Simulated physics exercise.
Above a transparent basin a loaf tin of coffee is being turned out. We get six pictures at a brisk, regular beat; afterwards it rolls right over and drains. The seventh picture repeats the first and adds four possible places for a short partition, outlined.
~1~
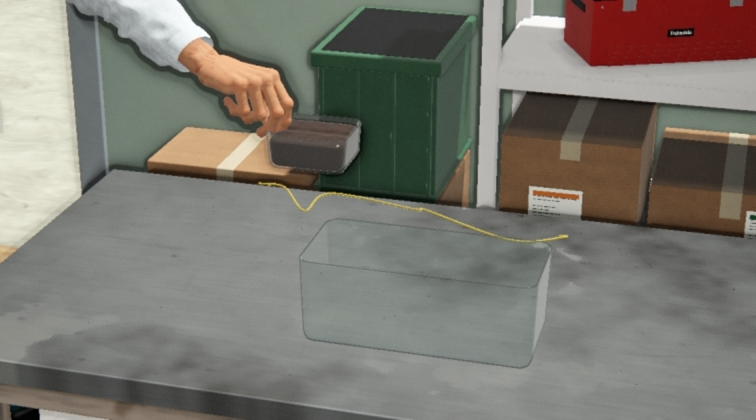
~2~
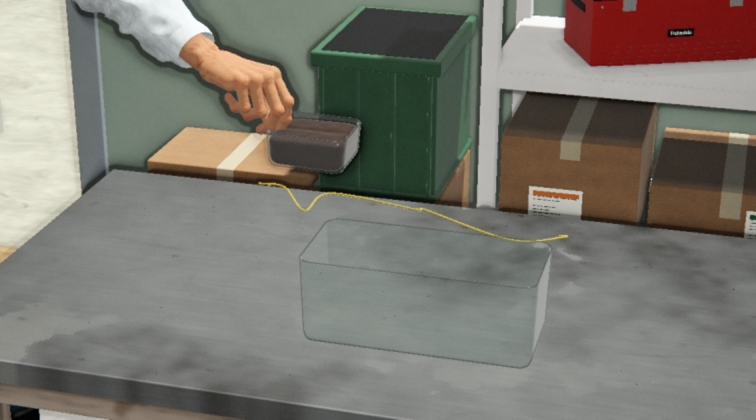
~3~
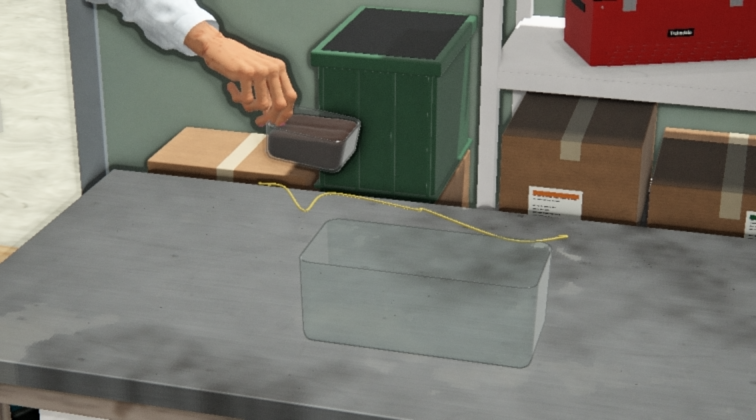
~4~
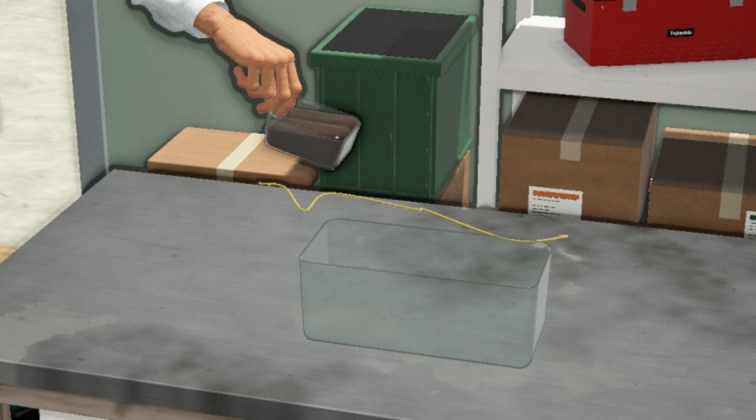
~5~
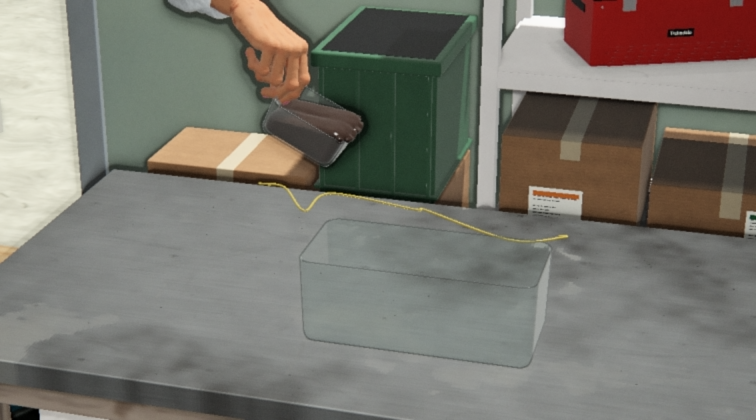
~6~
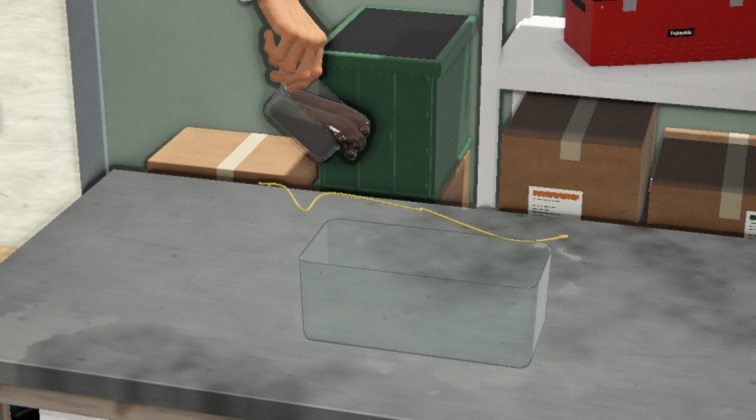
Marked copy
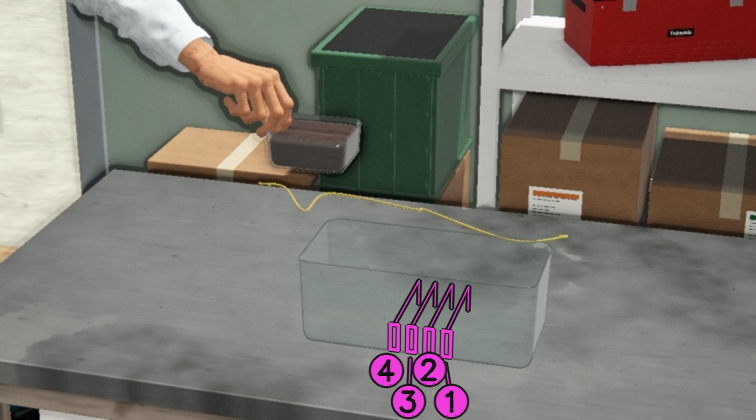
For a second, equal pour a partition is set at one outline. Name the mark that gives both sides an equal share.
Go for 2.
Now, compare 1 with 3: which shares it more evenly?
Here it is place 3.
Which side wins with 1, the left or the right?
The left side.
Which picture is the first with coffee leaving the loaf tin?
In picture 4.
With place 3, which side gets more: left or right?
More ends on the right.
On the marked copy, 1 at (445, 362); 2 at (427, 360); 3 at (410, 358); 4 at (393, 355).
Choosing 1, about 89 % ends left of the wall and 8 % right of it; 3 % is lost outside.
Choosing 2, about 51 % ends left of the wall and 47 % right of it; 3 % is lost outside.
Choosing 3, about 28 % ends left of the wall and 69 % right of it.
Choosing 4, about 19 % ends left of the wall and 79 % right of it.
